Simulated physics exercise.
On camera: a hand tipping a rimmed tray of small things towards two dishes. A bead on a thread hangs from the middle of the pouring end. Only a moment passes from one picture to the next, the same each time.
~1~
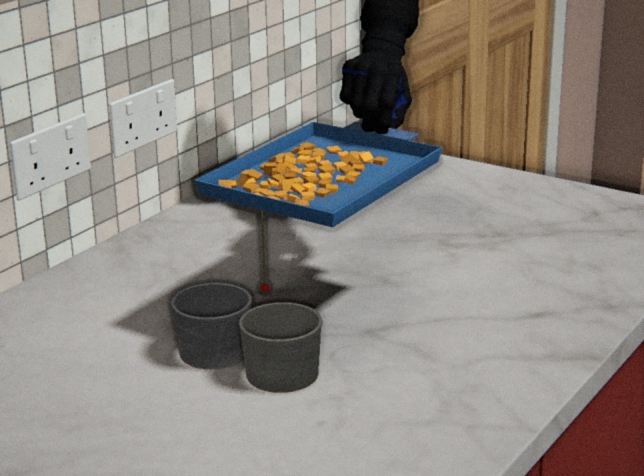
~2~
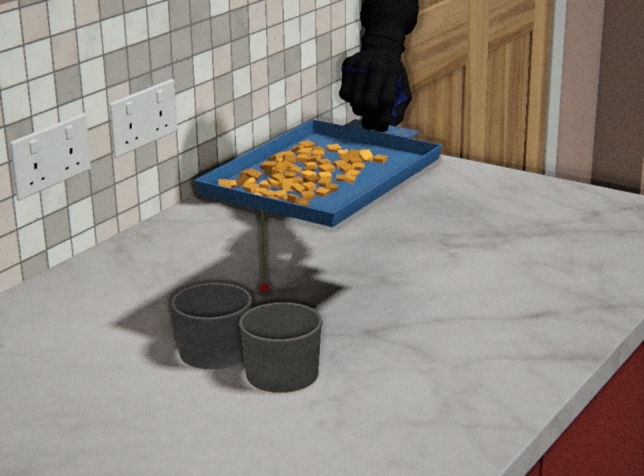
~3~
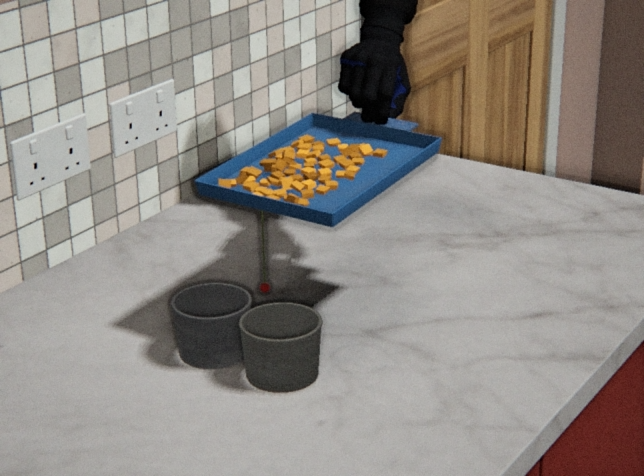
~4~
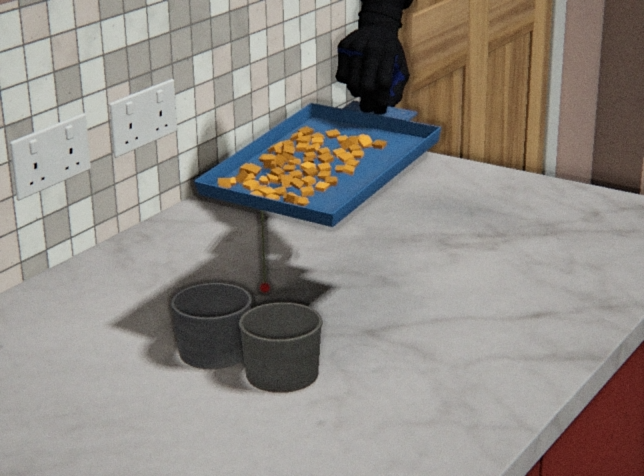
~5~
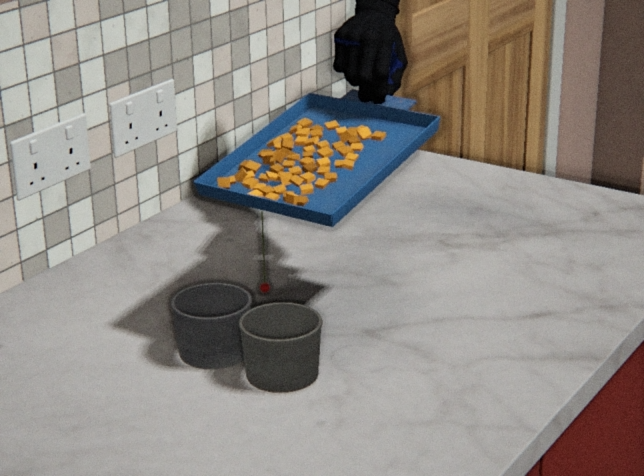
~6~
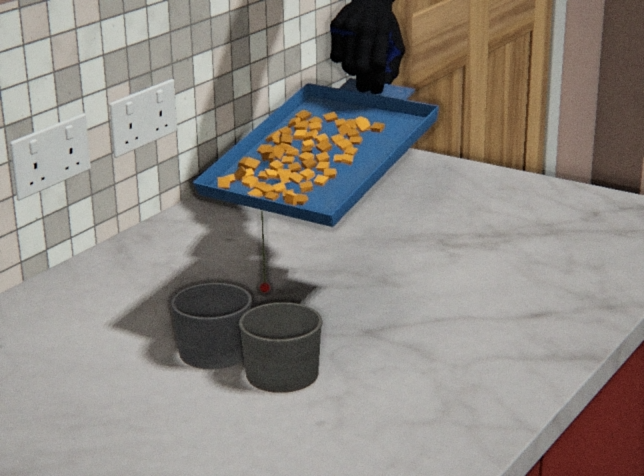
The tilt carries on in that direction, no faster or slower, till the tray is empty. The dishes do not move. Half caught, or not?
In the dishes lies more than half of it.
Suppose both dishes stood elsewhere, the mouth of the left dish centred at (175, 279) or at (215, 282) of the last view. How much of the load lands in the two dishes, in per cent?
In turn 20 and 10 in a hundred.
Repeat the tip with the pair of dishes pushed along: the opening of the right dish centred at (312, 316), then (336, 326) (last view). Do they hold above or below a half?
In turn: Not half; less than half.
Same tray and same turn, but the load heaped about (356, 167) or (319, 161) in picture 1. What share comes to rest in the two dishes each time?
First some 60, then 60 per cent.
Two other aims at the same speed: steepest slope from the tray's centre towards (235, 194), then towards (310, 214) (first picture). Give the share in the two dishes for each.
In turn 60 and 40 in a hundred.
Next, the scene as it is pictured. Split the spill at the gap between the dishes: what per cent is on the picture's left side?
About 90 per cent.
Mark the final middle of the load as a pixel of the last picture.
Roughly at (226, 357).
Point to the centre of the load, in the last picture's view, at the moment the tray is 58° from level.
Near (253, 175).
Soon, tray tipped steeply; all on the tray.
A while on, tray tipped right over; most on the tray; a stray few in the right dish; a small part in the left dish; a stray few outside both.
Towards the end, tray tipped past a quarter turn; about a quarter in the right dish; about a third in the left dish; about a quarter outside both.
Finally, tray tipped past a quarter turn; about a quarter in the right dish; about a third in the left dish; about a quarter outside both.
